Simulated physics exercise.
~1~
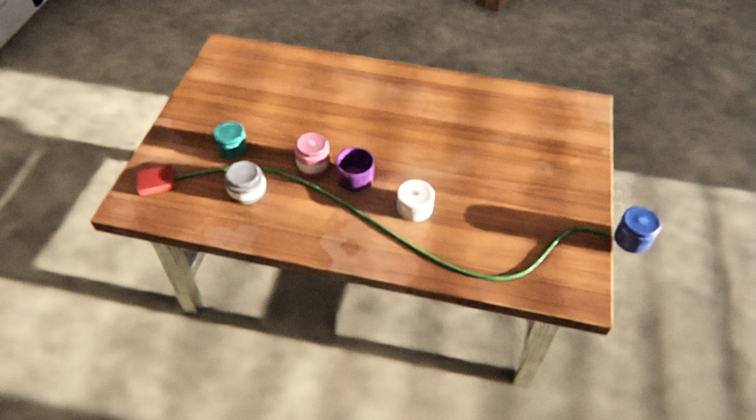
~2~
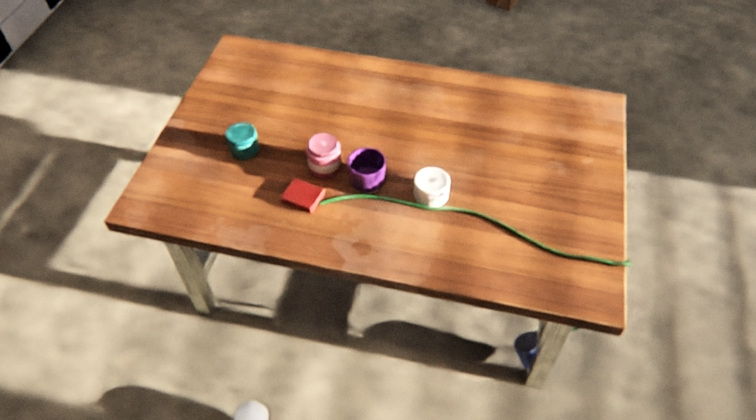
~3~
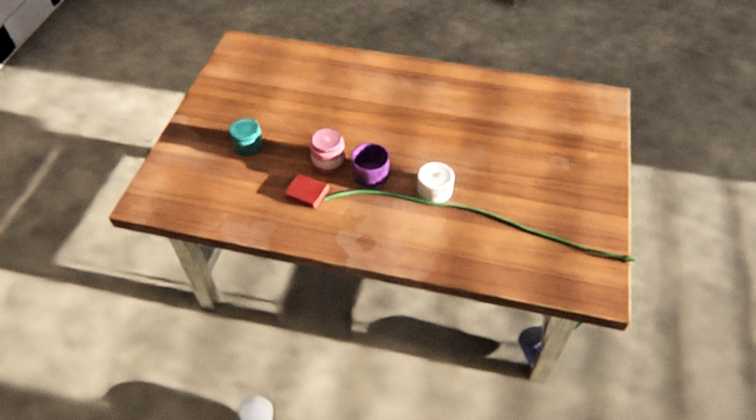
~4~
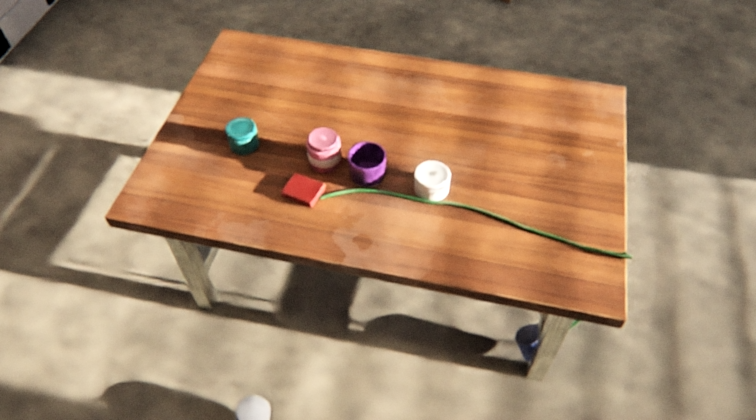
The clip shows a green cable across a wooden table, joining a red block to a blue cylinder that drops off the right side. The block slides right, the grey jar goes over the front edge, and the white, teal, pink and purple containers remain on top.
